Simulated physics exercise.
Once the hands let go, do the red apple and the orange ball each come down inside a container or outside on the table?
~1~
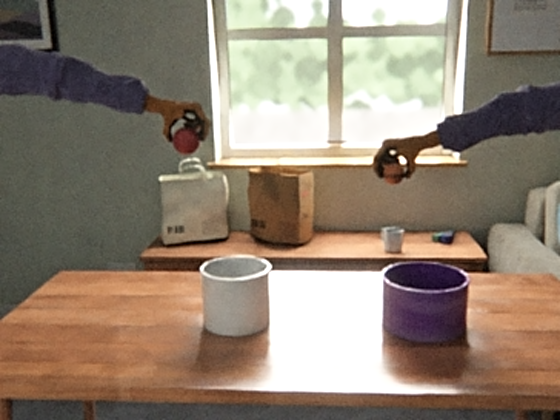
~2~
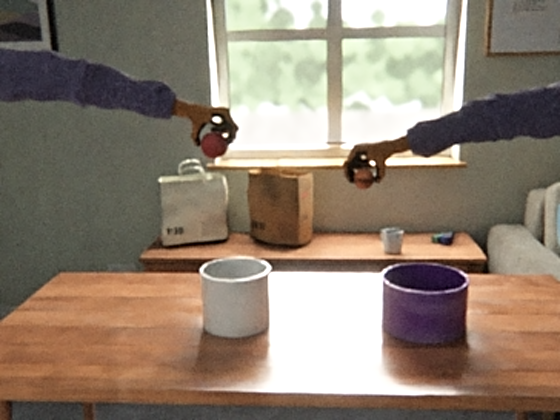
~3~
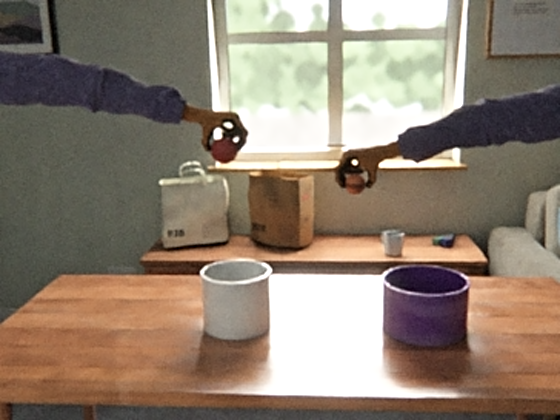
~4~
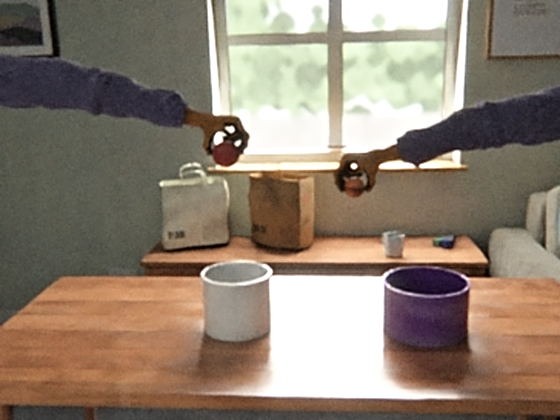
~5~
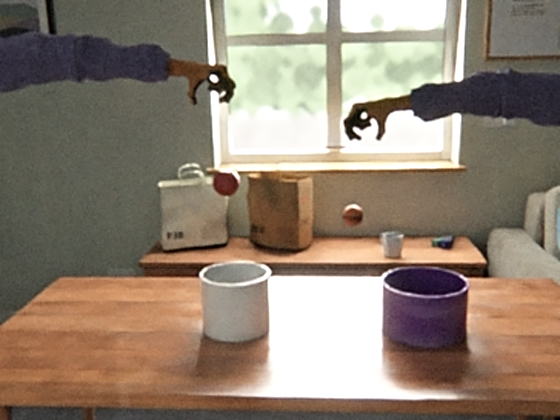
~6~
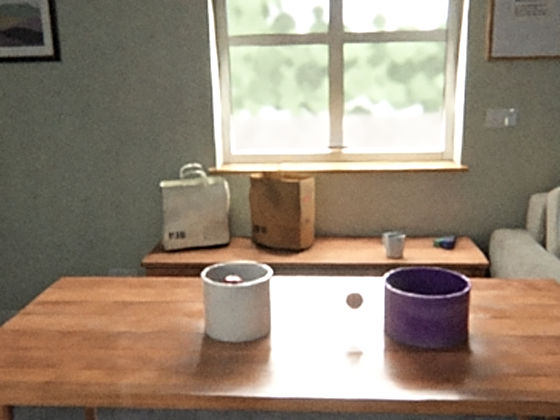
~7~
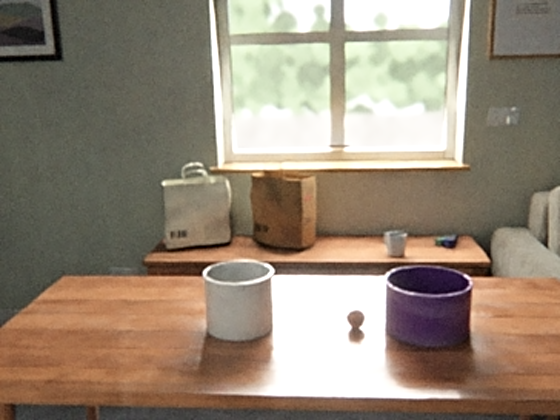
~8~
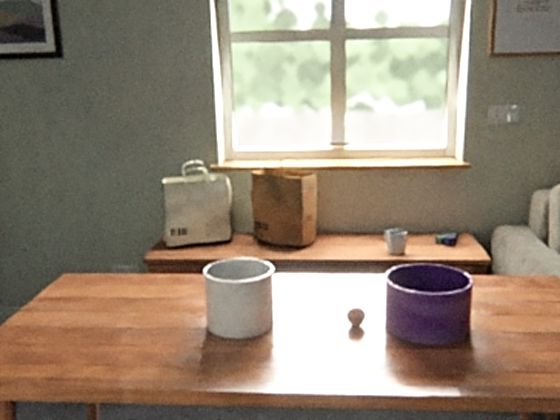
The red apple drops inside the white container on the left. The orange ball misses and comes to rest on the table between the two containers.
Two hands move inward, then drop a red apple into a container, an orange ball outside.
